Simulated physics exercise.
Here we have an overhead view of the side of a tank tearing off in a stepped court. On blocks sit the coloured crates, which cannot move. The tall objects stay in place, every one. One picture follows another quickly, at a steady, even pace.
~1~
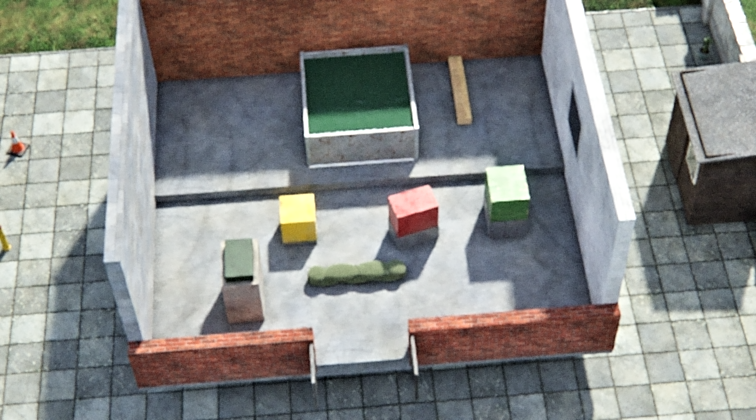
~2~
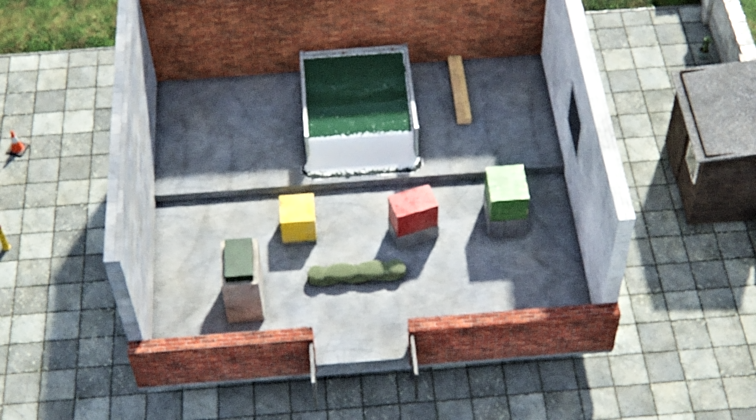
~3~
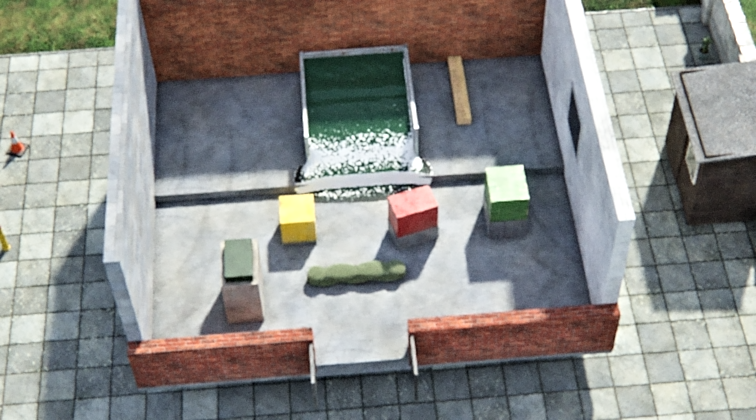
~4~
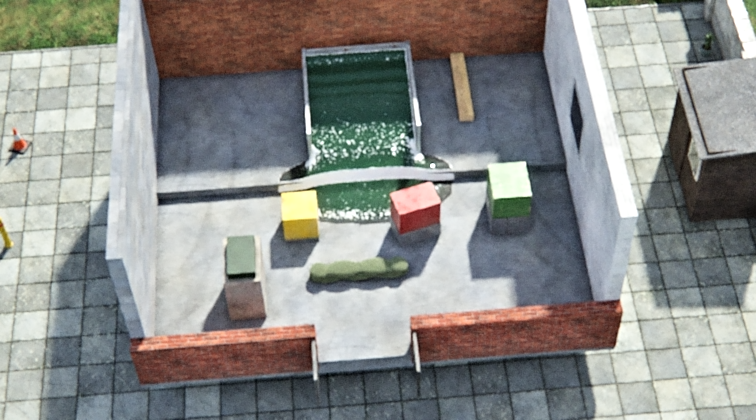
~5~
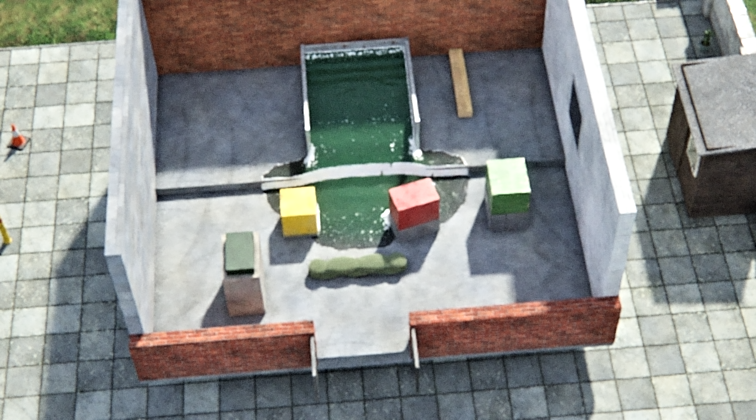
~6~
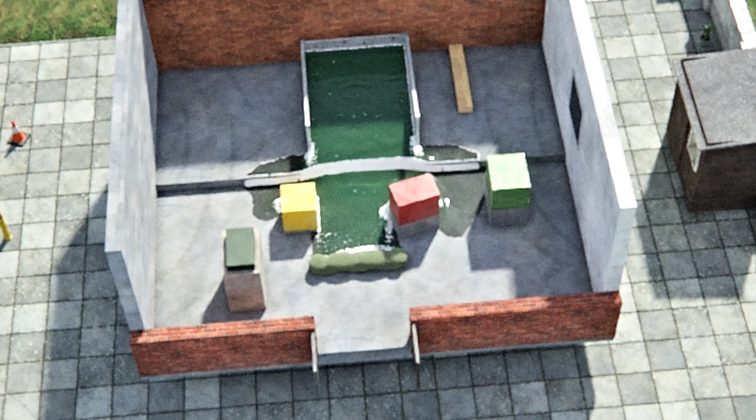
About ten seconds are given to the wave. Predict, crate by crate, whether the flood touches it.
In order: Red crate: Reached by water. Yellow crate: Reached by water. Green crate: Kept safe.
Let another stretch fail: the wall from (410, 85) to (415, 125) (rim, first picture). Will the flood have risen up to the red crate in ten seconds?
Result: Red crate is not reached.
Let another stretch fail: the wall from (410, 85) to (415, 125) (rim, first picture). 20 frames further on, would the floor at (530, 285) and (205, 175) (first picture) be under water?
Taking them in turn: Underwater, then left clear.
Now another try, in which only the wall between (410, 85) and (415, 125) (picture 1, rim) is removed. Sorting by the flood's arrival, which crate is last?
My pick is the yellow-painted one.
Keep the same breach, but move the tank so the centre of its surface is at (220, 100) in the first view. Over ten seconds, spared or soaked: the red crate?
Short answer: The red crate is missed.
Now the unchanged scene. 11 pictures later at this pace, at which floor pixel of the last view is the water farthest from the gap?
Estimated pixel: (575, 320).
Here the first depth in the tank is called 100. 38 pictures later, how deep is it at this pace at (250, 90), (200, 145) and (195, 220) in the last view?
0, 0 and 10 in a hundred, in turn.
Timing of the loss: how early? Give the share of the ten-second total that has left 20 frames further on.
My reading is about 35 per cent.
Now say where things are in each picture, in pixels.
In the first picture, still water in the tank at (358, 93).
In the second picture, the front is at (304, 168), out from the gap at (362, 151).
In the third picture, the front is at (298, 179), out from the gap at (362, 153).
In the fourth picture, water pours out at (365, 150) and has run to (445, 190).
In the fifth picture, the front is at (328, 242), out from the gap at (363, 147).
In the sixth picture, water pours out at (364, 142) and has run to (316, 259).
A moment on, water covers 30 % of the floor; the red crate water round its plinth, the yellow crate water round its plinth, the green crate water round its plinth.
Next, water covers 50 % of the floor; the red crate water round its plinth, the yellow crate water round its plinth, the green crate water round its plinth.
Then, water covers 55 % of the floor; the red crate water round its plinth, the yellow crate water round its plinth, the green crate water round its plinth.
Later, water covers 60 % of the floor; the red crate water round its plinth, the yellow crate water round its plinth, the green crate water round its plinth.
In the end, water covers 60 % of the floor; the red crate was topped, the yellow crate was topped, the green crate stayed above the water.
